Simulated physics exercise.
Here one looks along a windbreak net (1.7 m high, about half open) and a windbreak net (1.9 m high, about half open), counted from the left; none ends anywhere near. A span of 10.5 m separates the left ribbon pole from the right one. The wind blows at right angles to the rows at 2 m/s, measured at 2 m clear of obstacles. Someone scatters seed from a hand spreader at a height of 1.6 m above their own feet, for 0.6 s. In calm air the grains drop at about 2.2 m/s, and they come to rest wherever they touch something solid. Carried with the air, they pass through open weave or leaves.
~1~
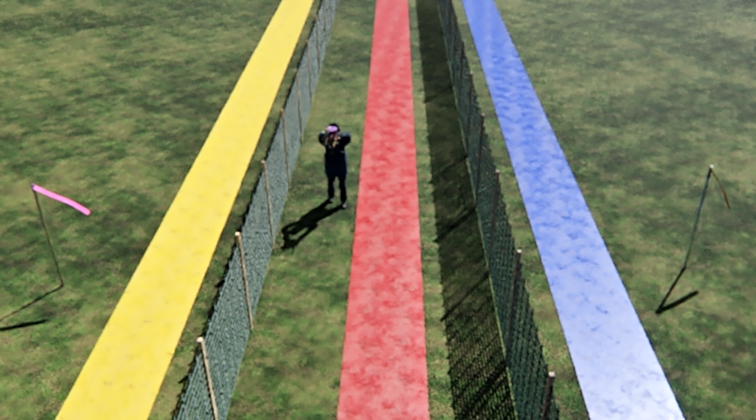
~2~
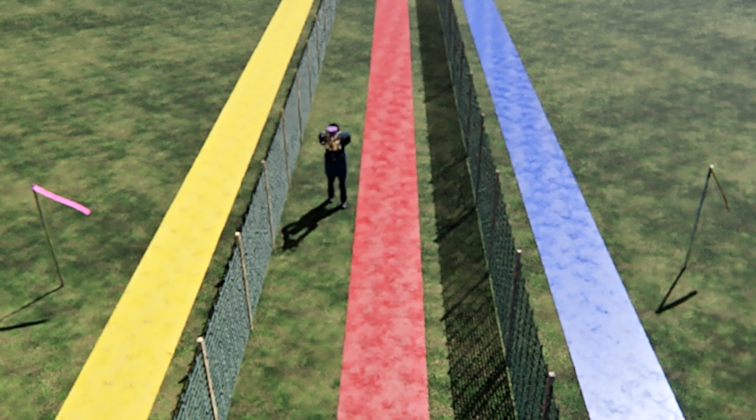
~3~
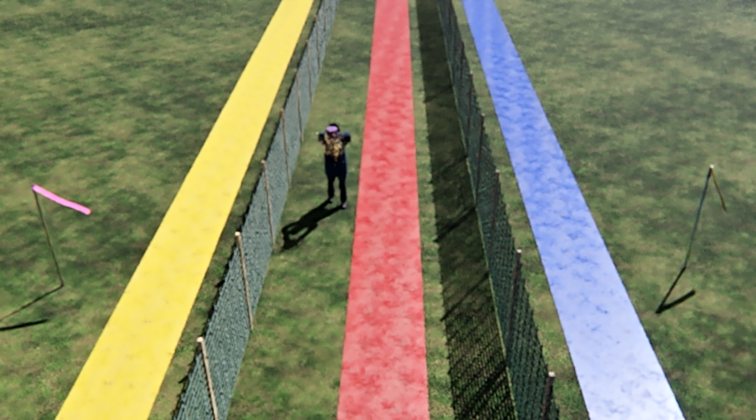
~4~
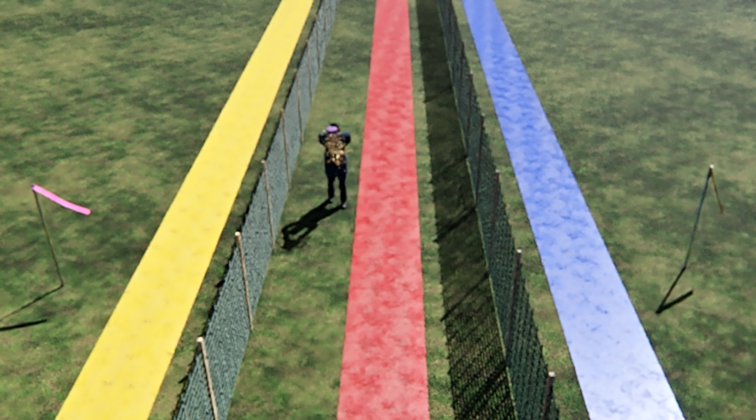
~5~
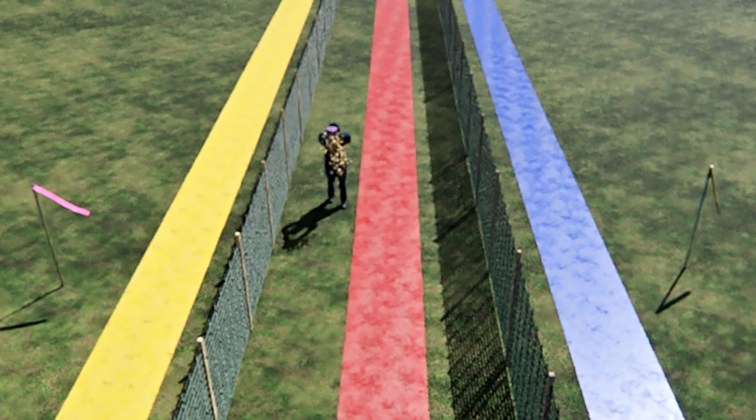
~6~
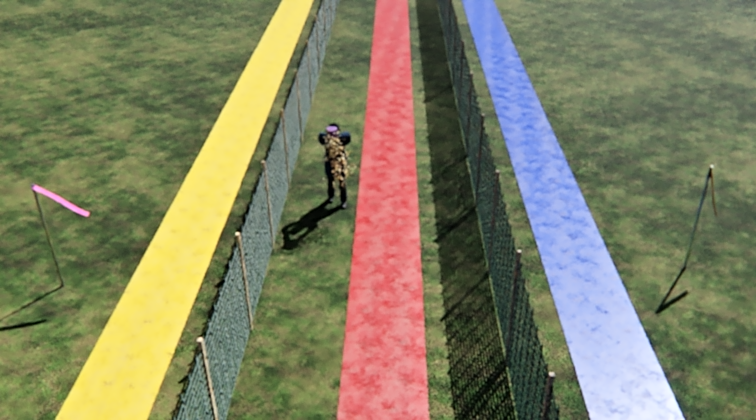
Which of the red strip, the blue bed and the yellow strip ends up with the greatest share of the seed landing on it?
The red one.
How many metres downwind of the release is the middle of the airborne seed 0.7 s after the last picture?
It comes to roughly 0.5 m.
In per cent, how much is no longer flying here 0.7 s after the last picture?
About 50 %.
Then, 0.7 s after the last picture, 49 % is no longer flying here, and 0 % lies on the yellow strip, 21 % on the red strip and 0 % on the blue bed; the middle of what still flies is 0.5 m above the low ground, near (355, 196).
Then, 1.5 s after the last picture, 99 % is no longer flying here, and 0 % lies on the yellow strip, 57 % on the red strip and 0 % on the blue bed.
Then, 3.0 s after the last picture, 100 % is no longer flying here, and 0 % lies on the yellow strip, 58 % on the red strip and 0 % on the blue bed.
Then, 7.5 s after the last picture, 100 % is no longer flying here, and 0 % lies on the yellow strip, 58 % on the red strip and 0 % on the blue bed.
Then, 44.5 s after the last picture, 100 % is no longer flying here, and 0 % lies on the yellow strip, 58 % on the red strip and 0 % on the blue bed.
